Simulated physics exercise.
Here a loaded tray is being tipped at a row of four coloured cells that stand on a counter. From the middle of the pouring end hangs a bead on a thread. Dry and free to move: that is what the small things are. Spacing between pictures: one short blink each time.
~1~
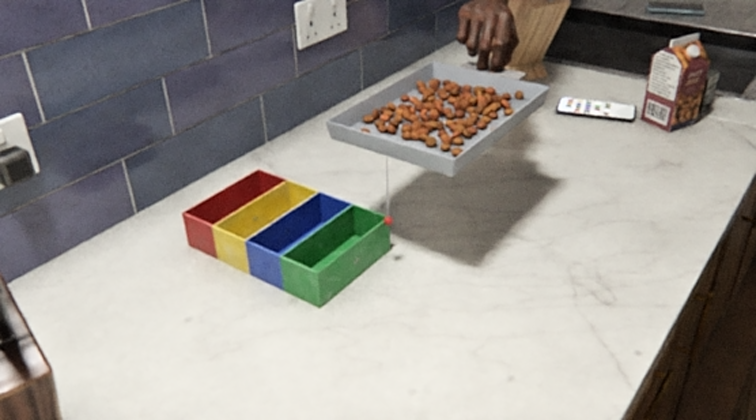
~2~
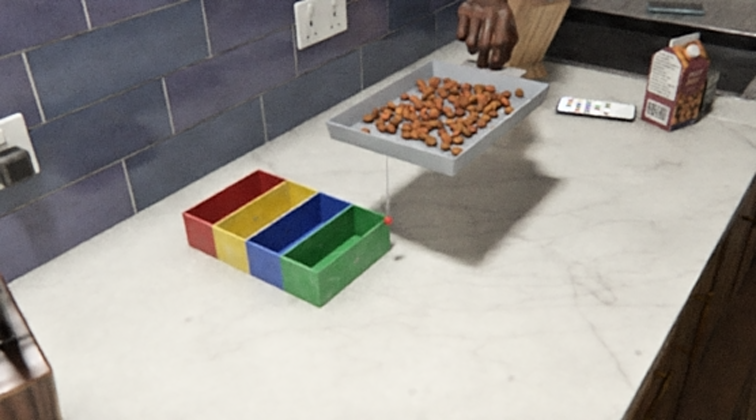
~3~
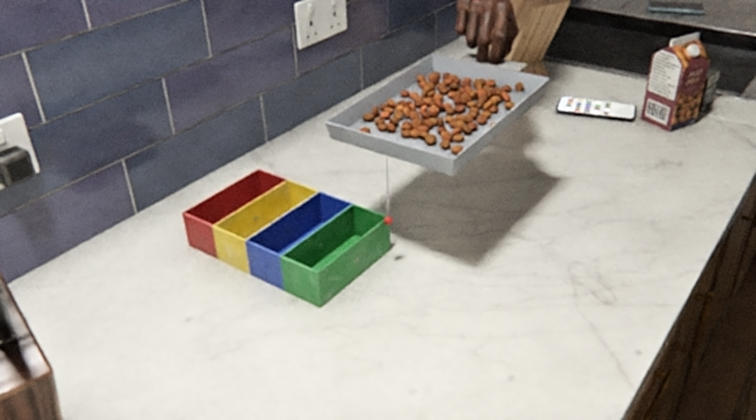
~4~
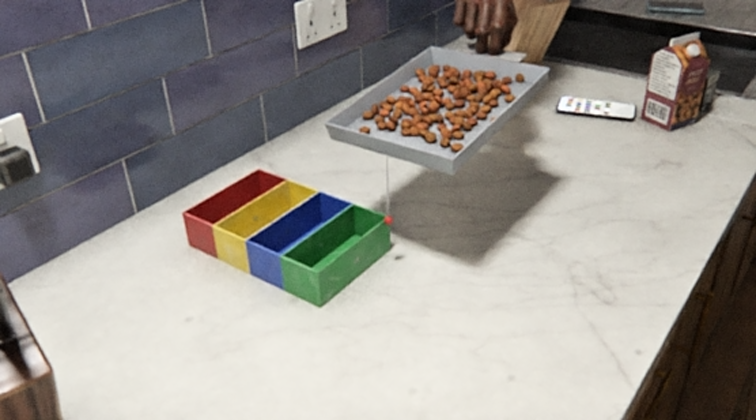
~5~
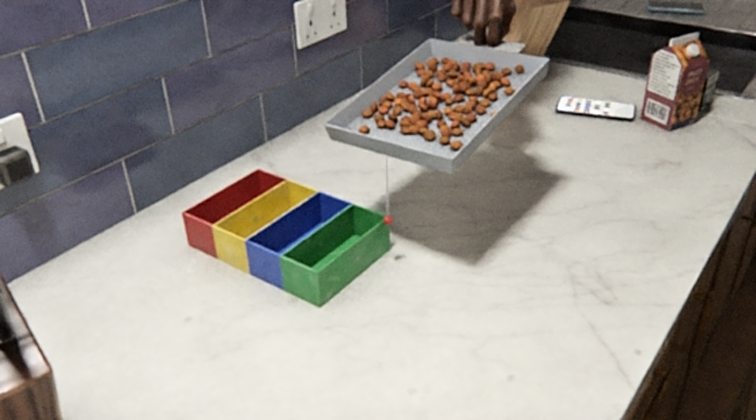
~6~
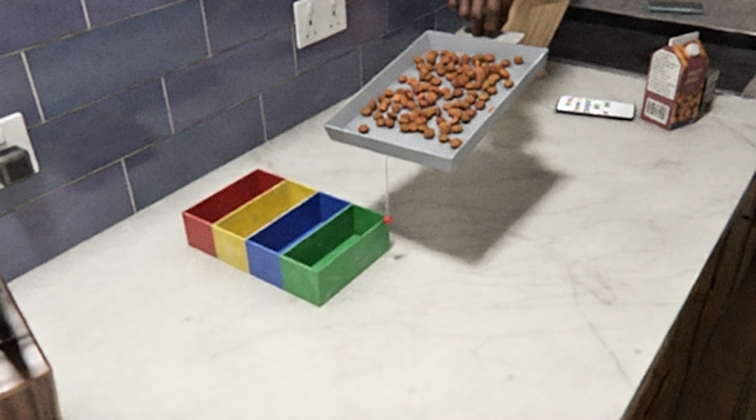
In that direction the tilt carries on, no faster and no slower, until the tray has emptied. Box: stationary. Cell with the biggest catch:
Green.
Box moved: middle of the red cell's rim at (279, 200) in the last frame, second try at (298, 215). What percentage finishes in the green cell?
You'd end up with around 30 per cent and then around 10 per cent.
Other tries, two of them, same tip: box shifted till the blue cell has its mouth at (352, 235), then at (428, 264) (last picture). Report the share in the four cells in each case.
100 % for the first, 70 % for the second.
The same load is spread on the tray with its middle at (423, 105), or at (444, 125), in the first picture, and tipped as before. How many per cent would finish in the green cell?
Share in order: Roughly 50 %, 40 %.
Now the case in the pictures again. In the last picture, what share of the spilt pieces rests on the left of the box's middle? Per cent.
Roughly 0 percent.
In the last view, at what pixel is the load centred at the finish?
Close to (329, 271) in the last view.
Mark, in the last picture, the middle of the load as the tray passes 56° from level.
In the last view, the load is centred close to (383, 120).
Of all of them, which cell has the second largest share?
The cell in blue.
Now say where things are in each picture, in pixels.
In the first picture, corners of the pouring end (330, 121) and (453, 157), level; middle of the load (447, 111), bits of dog kibble; bead on its thread (388, 221); red cell (200, 233); yellow cell (231, 247); blue cell (265, 262); green cell (300, 279).
In the second picture, corners of the pouring end (330, 121) and (453, 157), level; middle of the load (447, 110).
In the third picture, corners of the pouring end (329, 121) and (453, 157), tipped barely, lowest at the left corner; middle of the load (447, 107).
In the fourth picture, corners of the pouring end (329, 122) and (452, 156), tipped a little, lowest at the left corner; middle of the load (447, 101).
In the fifth picture, corners of the pouring end (328, 123) and (451, 156), tipped a little, lowest at the left corner; middle of the load (446, 96).
In the sixth picture, corners of the pouring end (327, 124) and (450, 156), tipped a little, lowest at the left corner; middle of the load (445, 91); red cell (200, 232); yellow cell (231, 246); blue cell (264, 261); green cell (300, 278).
Just after the last frame, tray tipped steeply; every one on the tray.
A moment on, tray tipped right over; roughly half on the tray; roughly a quarter in the green cell; about a tenth in the blue cell; roughly a quarter falling or outside the box.
Further on, tray tipped past a quarter turn; roughly half in the green cell; roughly a quarter in the blue cell; roughly a third falling or outside the box.
When it is over, tray tipped past a quarter turn; roughly half in the green cell; roughly a quarter in the blue cell; not one in the yellow cell; not one in the red cell; roughly a third outside the box.
